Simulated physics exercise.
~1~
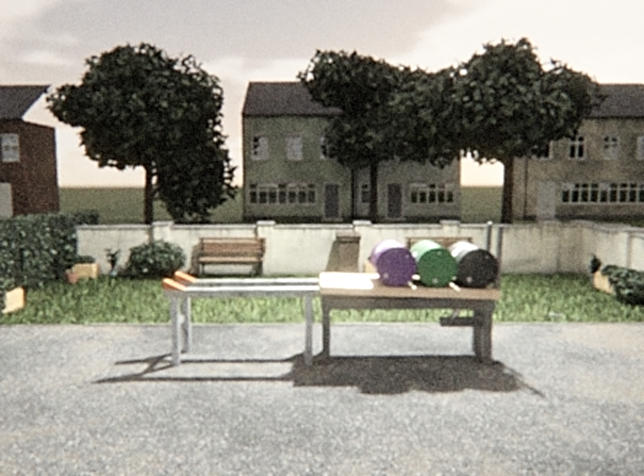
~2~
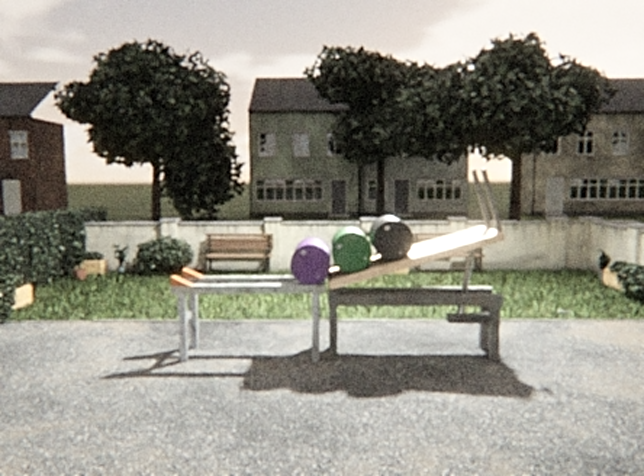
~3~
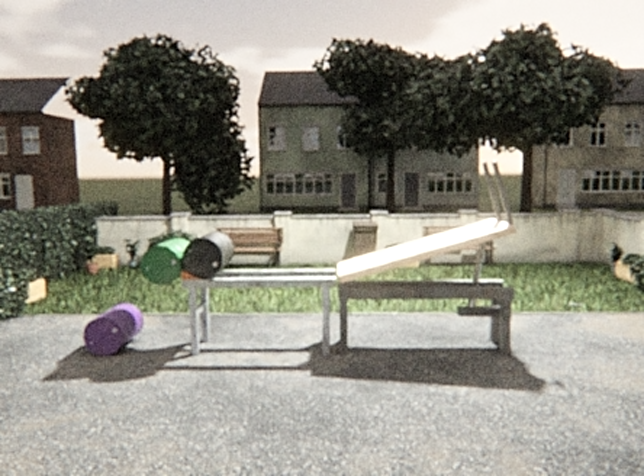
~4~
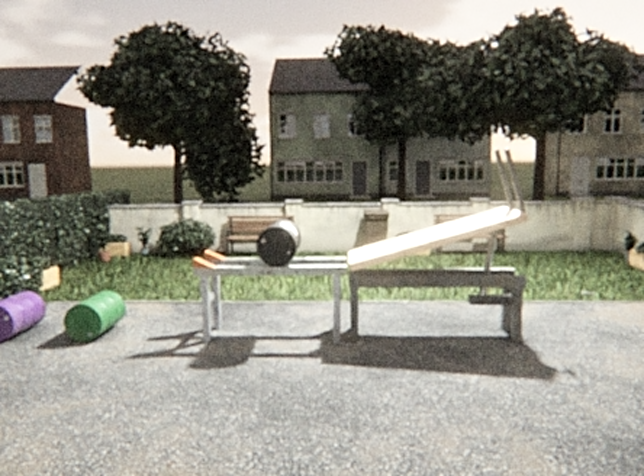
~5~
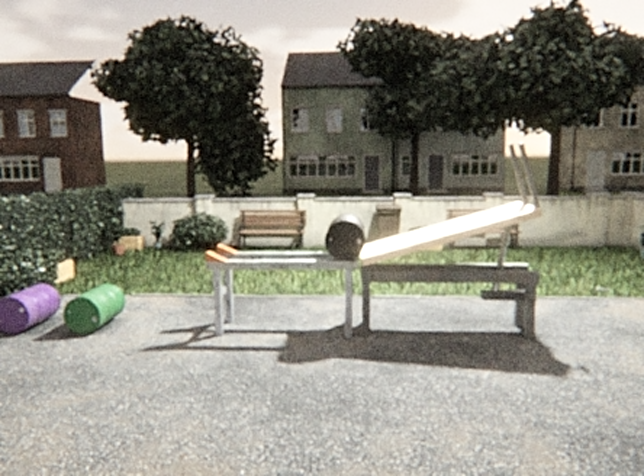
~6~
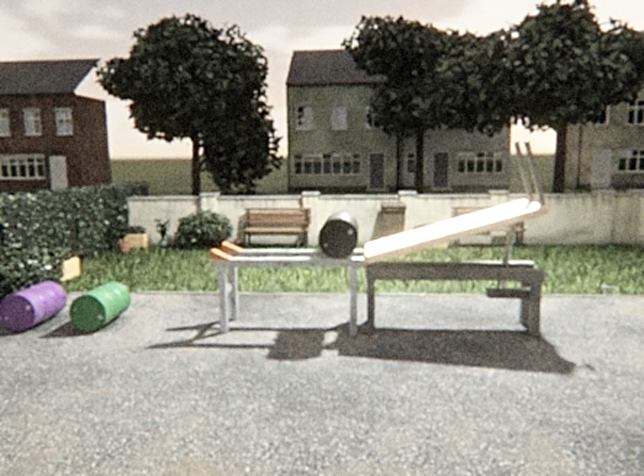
The footage shows purple, green and black drums on a deck that tilts, sending them rolling left along level rails. The purple and then the green drum go over the end stop onto the ground, while the black one rolls back and ends on the rails near the deck.
